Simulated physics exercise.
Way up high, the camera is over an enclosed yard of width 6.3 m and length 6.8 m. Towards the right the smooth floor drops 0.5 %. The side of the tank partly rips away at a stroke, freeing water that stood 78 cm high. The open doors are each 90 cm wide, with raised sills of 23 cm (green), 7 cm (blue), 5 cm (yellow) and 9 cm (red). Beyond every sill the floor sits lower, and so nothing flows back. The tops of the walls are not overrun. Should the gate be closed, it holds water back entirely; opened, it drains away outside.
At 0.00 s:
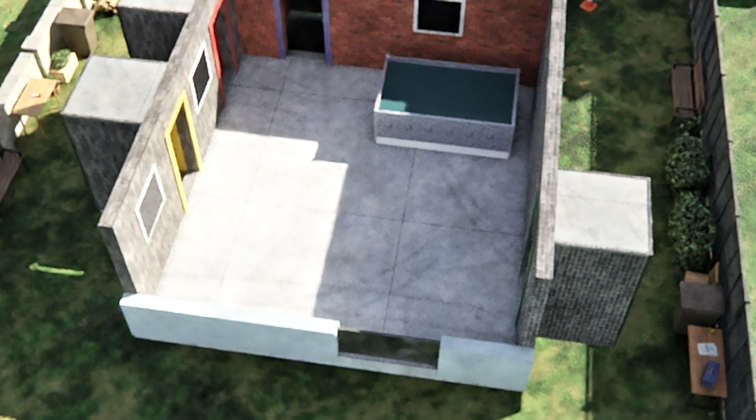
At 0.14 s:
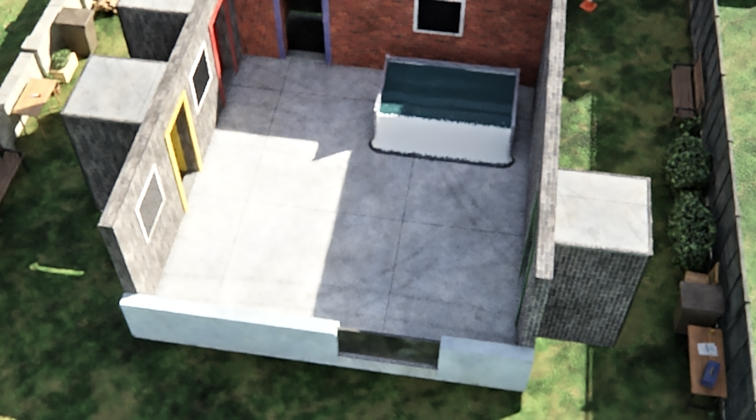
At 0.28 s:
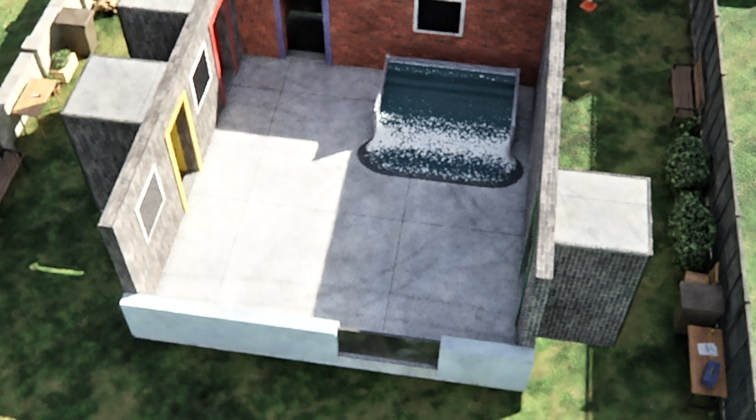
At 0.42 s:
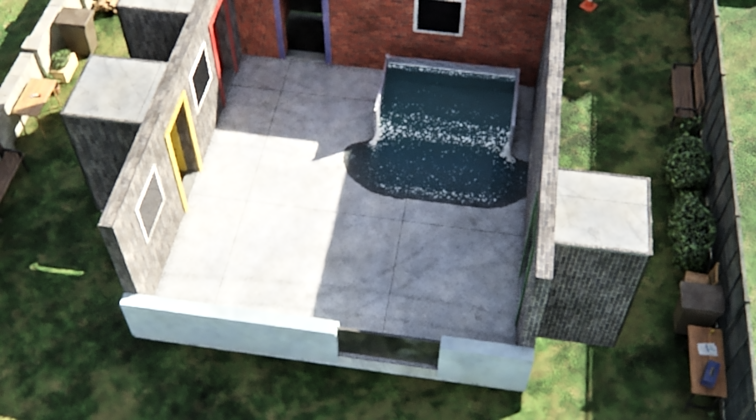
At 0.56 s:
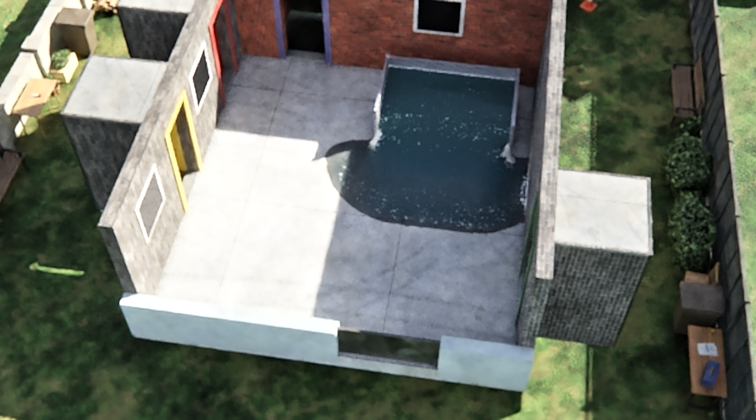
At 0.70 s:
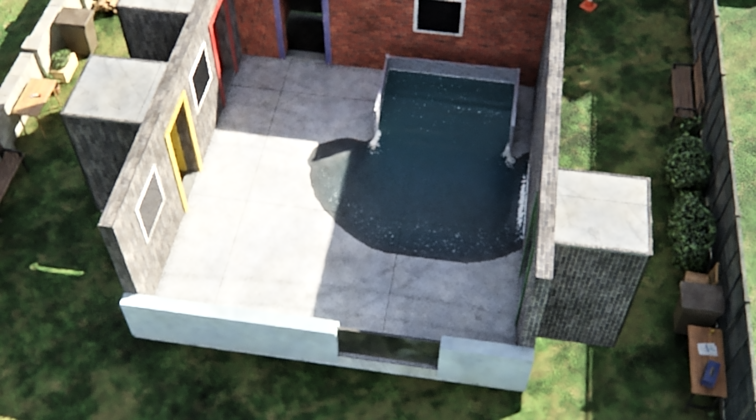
The footage shows a roofless walled yard from above, where the near side of a water-filled tank gives way; dark water pours out with white froth and spreads across the grey floor in a widening, rounded pool.
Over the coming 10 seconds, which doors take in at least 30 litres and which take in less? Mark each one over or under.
Green door - under; blue door - over; yellow door - over; red door - under.
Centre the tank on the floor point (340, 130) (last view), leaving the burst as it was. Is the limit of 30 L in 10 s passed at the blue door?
Then the blue door stays within it.
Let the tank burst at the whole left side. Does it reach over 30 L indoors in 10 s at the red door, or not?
Then the red door ends up out of bounds.
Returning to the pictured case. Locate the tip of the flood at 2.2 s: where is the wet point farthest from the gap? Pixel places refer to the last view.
Point: Roughly (219, 326) in the last view.
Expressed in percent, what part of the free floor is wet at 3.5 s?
Around 65 per cent wet.
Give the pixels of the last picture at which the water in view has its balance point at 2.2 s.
The water's centre sits at about (425, 237).
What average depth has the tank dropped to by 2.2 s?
Mean depth: About 16 cm.
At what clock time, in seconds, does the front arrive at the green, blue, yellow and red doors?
Green 1.0 s, blue 6.5 s, yellow 3.0 s, red 6.0 s.
After 1.4 s water covers 50 % of the floor and is deepest (39 cm) near (416, 354); green door 11 cm at the sill, 0 L in, blue door not reached, yellow door not reached, red door not reached.
After 2.2 s water covers 60 % of the floor and is deepest (52 cm) near (512, 368); green door 14 cm at the sill, 0 L in, blue door not reached, yellow door not reached, red door not reached.
After 3.5 s water covers 65 % of the floor and is deepest (30 cm) near (158, 318); green door 27 cm at the sill, 6 L in, blue door not reached, yellow door 2 cm at the sill, 0 L in, red door not reached.
After 6.0 s water covers 85 % of the floor and is deepest (17 cm) near (148, 316); green door 10 cm at the sill, 10 L in, blue door not reached, yellow door 13 cm at the sill, 20 L in, red door 4 cm at the sill, 0 L in.
After 10.0 s water covers 100 % of the floor and is deepest (16 cm) near (439, 85); green door 5 cm at the sill, 10 L in, blue door 13 cm at the sill, 67 L in, yellow door 7 cm at the sill, 69 L in, red door 12 cm at the sill, 5 L in.
